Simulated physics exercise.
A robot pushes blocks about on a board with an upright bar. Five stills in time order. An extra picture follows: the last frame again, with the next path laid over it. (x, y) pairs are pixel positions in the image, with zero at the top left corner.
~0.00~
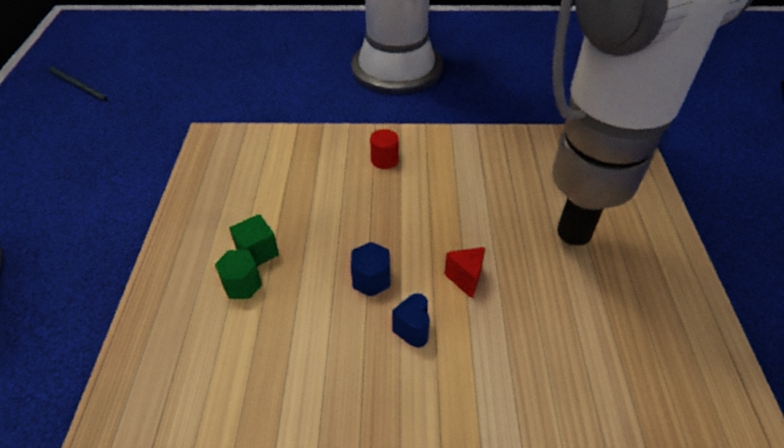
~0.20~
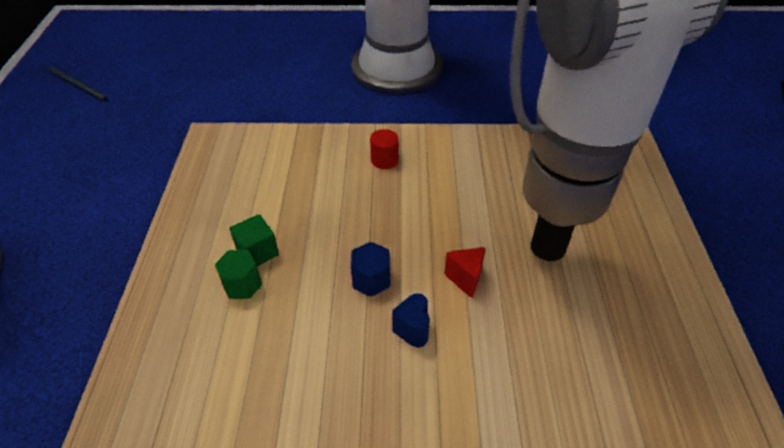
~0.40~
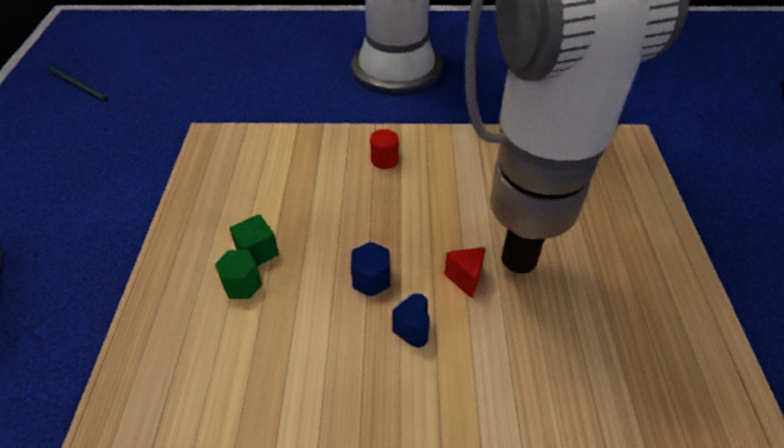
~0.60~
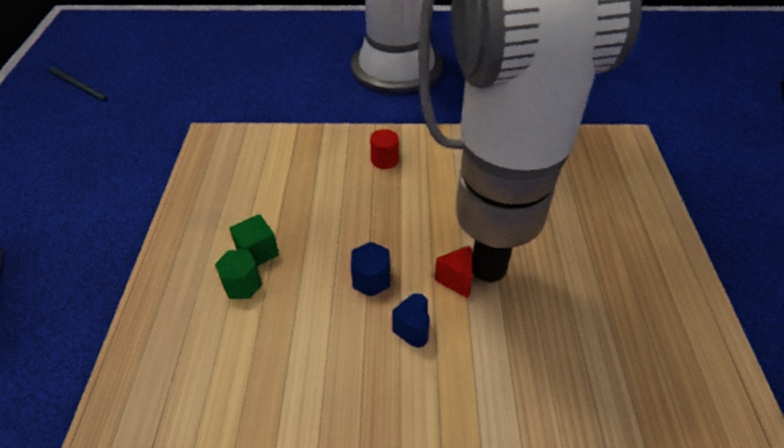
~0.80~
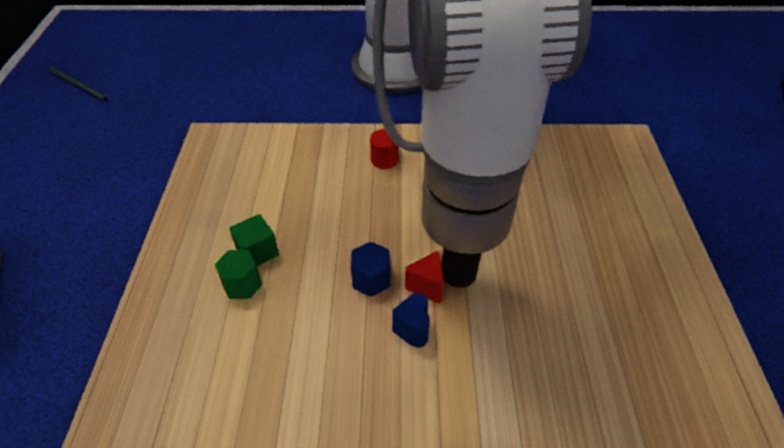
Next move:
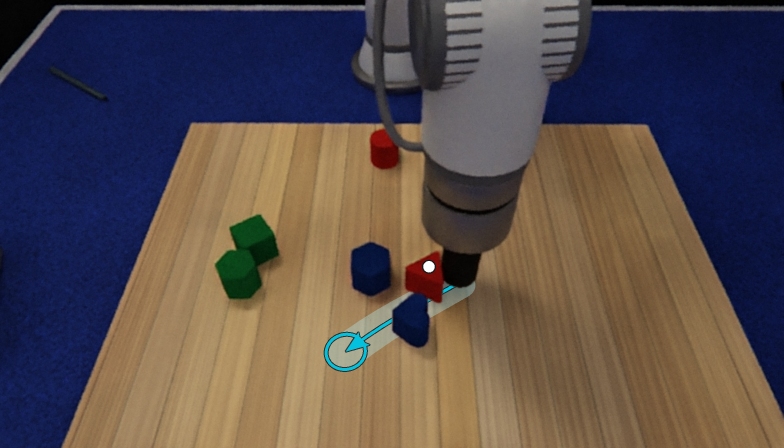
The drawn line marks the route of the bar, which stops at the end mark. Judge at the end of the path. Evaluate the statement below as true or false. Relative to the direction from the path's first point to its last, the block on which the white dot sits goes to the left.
This is false.
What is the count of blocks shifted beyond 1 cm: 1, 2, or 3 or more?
The push moves two blocks more than 1 cm.
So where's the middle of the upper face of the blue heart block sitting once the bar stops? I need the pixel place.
When the path ends, it will be at (387, 341).
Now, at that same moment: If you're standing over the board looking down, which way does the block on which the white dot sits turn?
It rotates clockwise.
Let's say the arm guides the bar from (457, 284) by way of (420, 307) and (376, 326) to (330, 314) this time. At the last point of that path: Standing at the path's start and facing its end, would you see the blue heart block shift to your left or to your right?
It gets pushed left.
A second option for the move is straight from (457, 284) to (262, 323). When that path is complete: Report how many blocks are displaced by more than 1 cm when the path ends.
My forecast: 2.
The line goes from (457, 284) by way of (403, 314) to (346, 351); the dot is on the red triangular block.
What follows on the original path. One third of the way, bar (421, 294); blue heart block (410, 316); red triangular block (389, 282), turned 15° clockwise.
Two thirds of the way, bar (382, 316); blue heart block (395, 337), turned 85° anticlockwise; red triangular block (354, 291), turned 45° clockwise.
At the end, bar (344, 342); blue hexagon unmoved; blue heart block (387, 341), turned 130° anticlockwise; red triangular block (350, 292), turned 55° clockwise.
